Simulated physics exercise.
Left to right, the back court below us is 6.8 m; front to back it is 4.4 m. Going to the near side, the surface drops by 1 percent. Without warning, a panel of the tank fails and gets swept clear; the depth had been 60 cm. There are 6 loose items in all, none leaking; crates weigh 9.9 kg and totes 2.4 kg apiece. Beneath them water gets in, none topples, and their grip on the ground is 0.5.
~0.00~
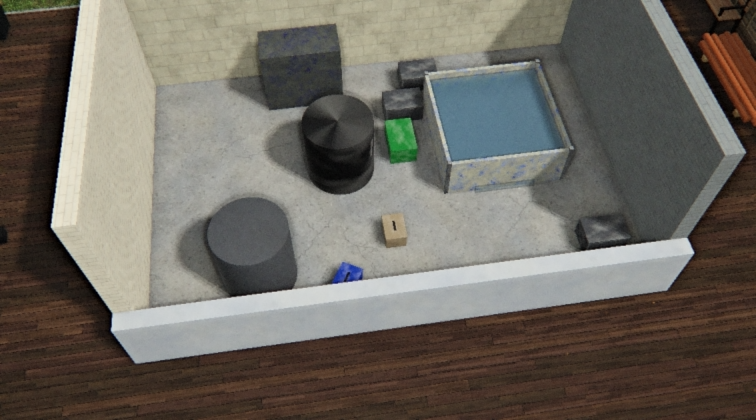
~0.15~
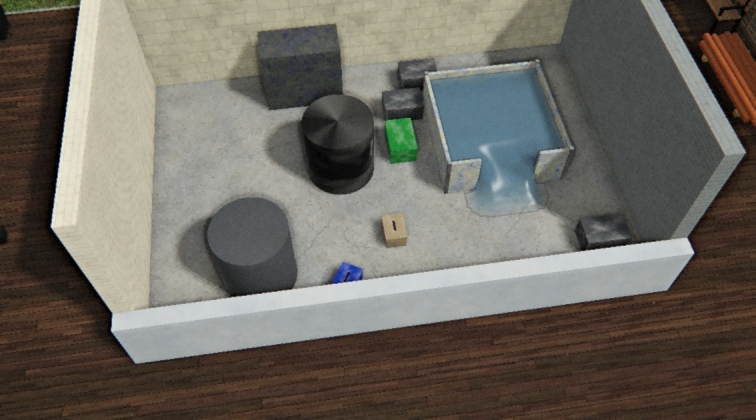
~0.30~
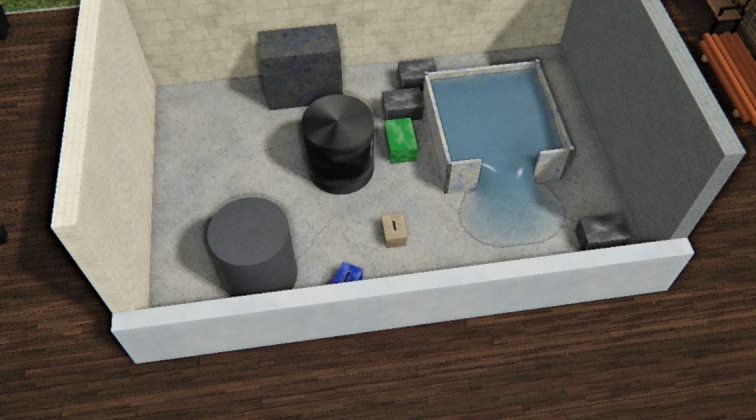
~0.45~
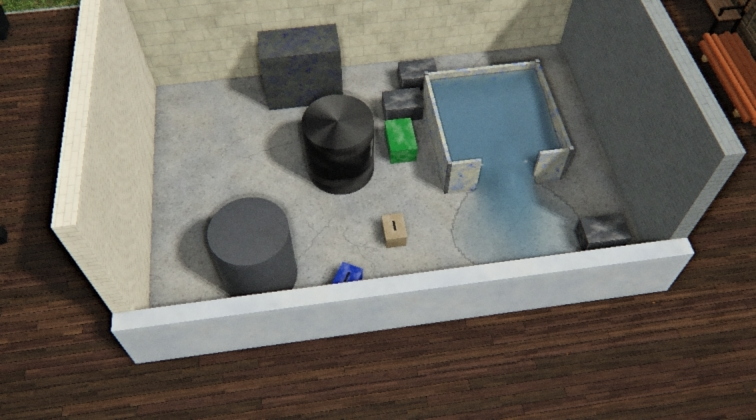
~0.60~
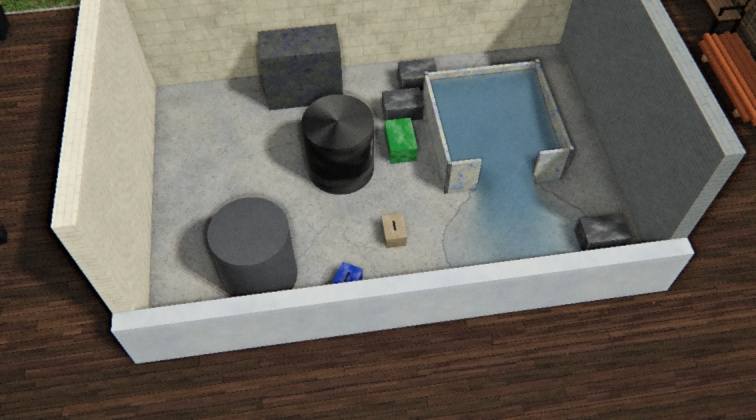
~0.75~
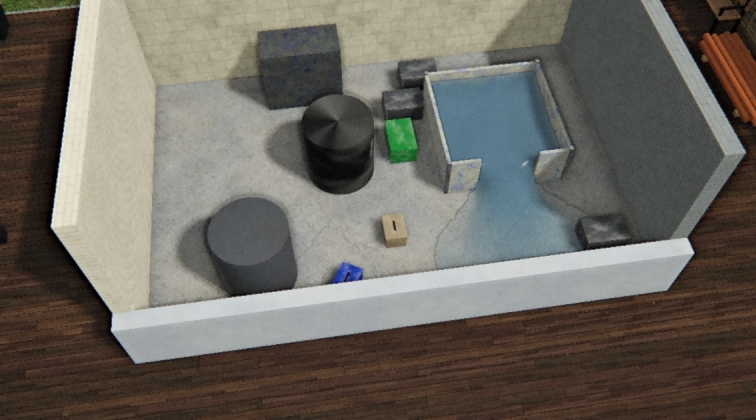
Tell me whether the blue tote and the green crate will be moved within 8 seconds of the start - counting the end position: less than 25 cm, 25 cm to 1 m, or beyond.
The blue tote ends up well clear of its start, the green crate ends up pretty much in place.
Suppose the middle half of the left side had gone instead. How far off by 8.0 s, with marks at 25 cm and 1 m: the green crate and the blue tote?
The green crate is swept a long way; the blue tote is swept a long way.
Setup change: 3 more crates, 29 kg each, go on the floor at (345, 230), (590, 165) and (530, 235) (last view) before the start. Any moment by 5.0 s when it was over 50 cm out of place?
Taking them in the order given: Falls short, exceeds it and exceeds it.
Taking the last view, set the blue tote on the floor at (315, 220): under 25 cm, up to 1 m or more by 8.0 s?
By that time it is swept a long way.
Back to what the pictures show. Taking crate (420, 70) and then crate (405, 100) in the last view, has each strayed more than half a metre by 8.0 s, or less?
In sequence - crossed the line; stayed below the line.
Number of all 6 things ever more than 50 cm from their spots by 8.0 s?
Counting them up, I find 4.
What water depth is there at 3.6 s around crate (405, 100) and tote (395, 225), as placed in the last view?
About 0 and 2 cm.
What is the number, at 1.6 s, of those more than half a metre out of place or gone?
0.
After 1.6 s the blue tote is near (314, 272), 0.4 m from its start, aground; the green crate is near (401, 134), 0.0 m from its start, aground; 1 afloat.
After 3.6 s the blue tote is near (227, 188), 2.3 m from its start, afloat; the green crate is near (401, 134), 0.0 m from its start, aground; 2 afloat.
After 5.6 s the blue tote is near (163, 115), 4.0 m from its start, afloat; the green crate is near (401, 134), 0.0 m from its start, aground; 2 afloat.
After 8.0 s the blue tote is near (180, 79), 4.4 m from its start, afloat; the green crate is near (401, 134), 0.0 m from its start, aground; 4 afloat.
